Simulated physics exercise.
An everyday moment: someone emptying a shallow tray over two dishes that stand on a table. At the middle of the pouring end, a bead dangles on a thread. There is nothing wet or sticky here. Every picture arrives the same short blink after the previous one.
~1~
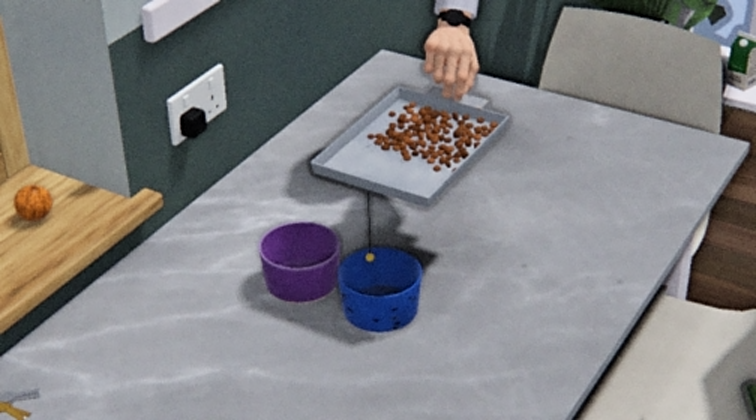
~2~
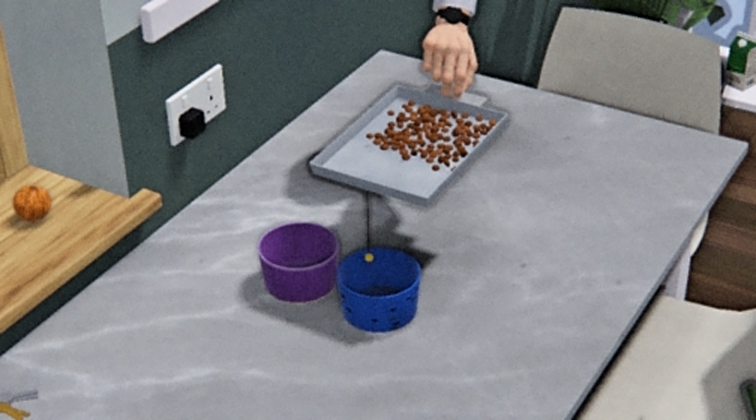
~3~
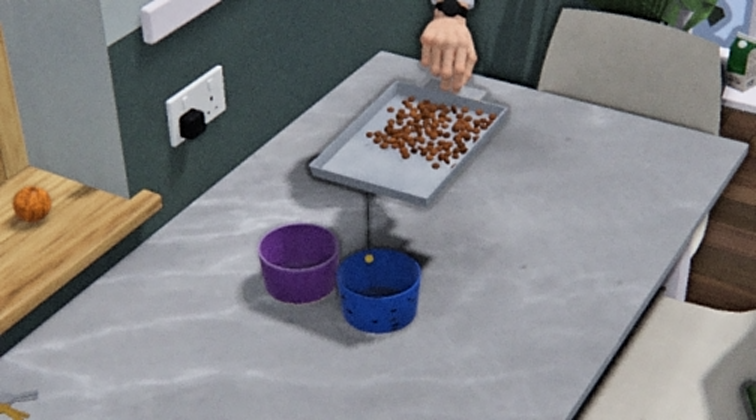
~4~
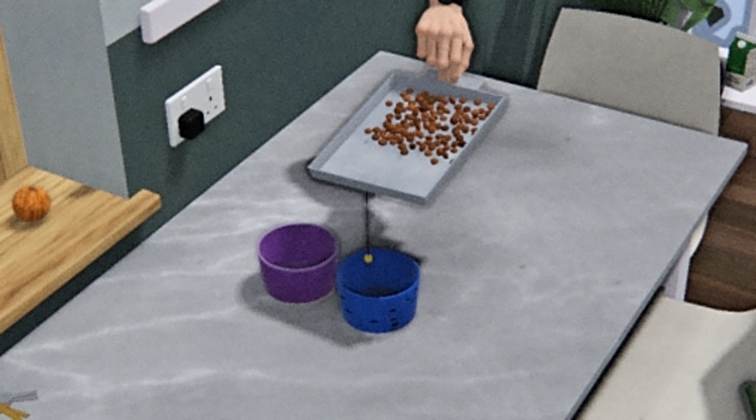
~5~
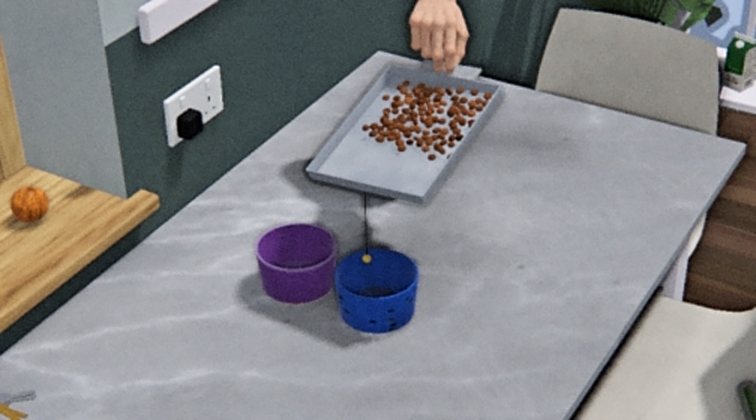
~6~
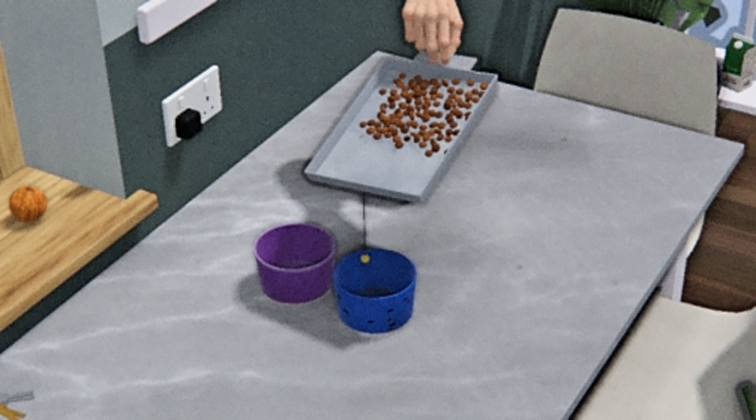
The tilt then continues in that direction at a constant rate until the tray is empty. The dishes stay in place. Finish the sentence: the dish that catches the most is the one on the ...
... left.
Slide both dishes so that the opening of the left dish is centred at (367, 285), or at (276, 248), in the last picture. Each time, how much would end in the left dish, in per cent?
In order: 10 percent and 40 percent.
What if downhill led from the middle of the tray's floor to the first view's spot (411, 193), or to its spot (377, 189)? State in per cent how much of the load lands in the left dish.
I'd expect around 0 in a hundred first and around 0 in a hundred second.
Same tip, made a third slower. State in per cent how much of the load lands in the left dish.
About 60 per cent.
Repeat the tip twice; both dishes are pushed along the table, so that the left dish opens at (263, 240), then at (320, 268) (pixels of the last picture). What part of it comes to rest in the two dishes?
The first comes to 70 percent and the second to 90 percent.
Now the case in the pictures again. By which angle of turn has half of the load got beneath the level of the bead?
The tilt is near 100° by then.
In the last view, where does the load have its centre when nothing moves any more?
Around (301, 290).
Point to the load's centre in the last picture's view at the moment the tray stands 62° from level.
The centre of the load shows up near (335, 172) in the last view.
Soon after the last picture, tray tipped steeply; most on the tray; a stray few in the left dish; a small part in the air.
A little later, tray tipped past a quarter turn; about half on the tray; about a third in the left dish; about a quarter outside both; a small part in the air.
Later still, tray tipped past a quarter turn; a small part in the right dish; about two thirds in the left dish; about a quarter outside both.
At rest, tray tipped past a quarter turn; a small part in the right dish; about two thirds in the left dish; about a quarter outside both.
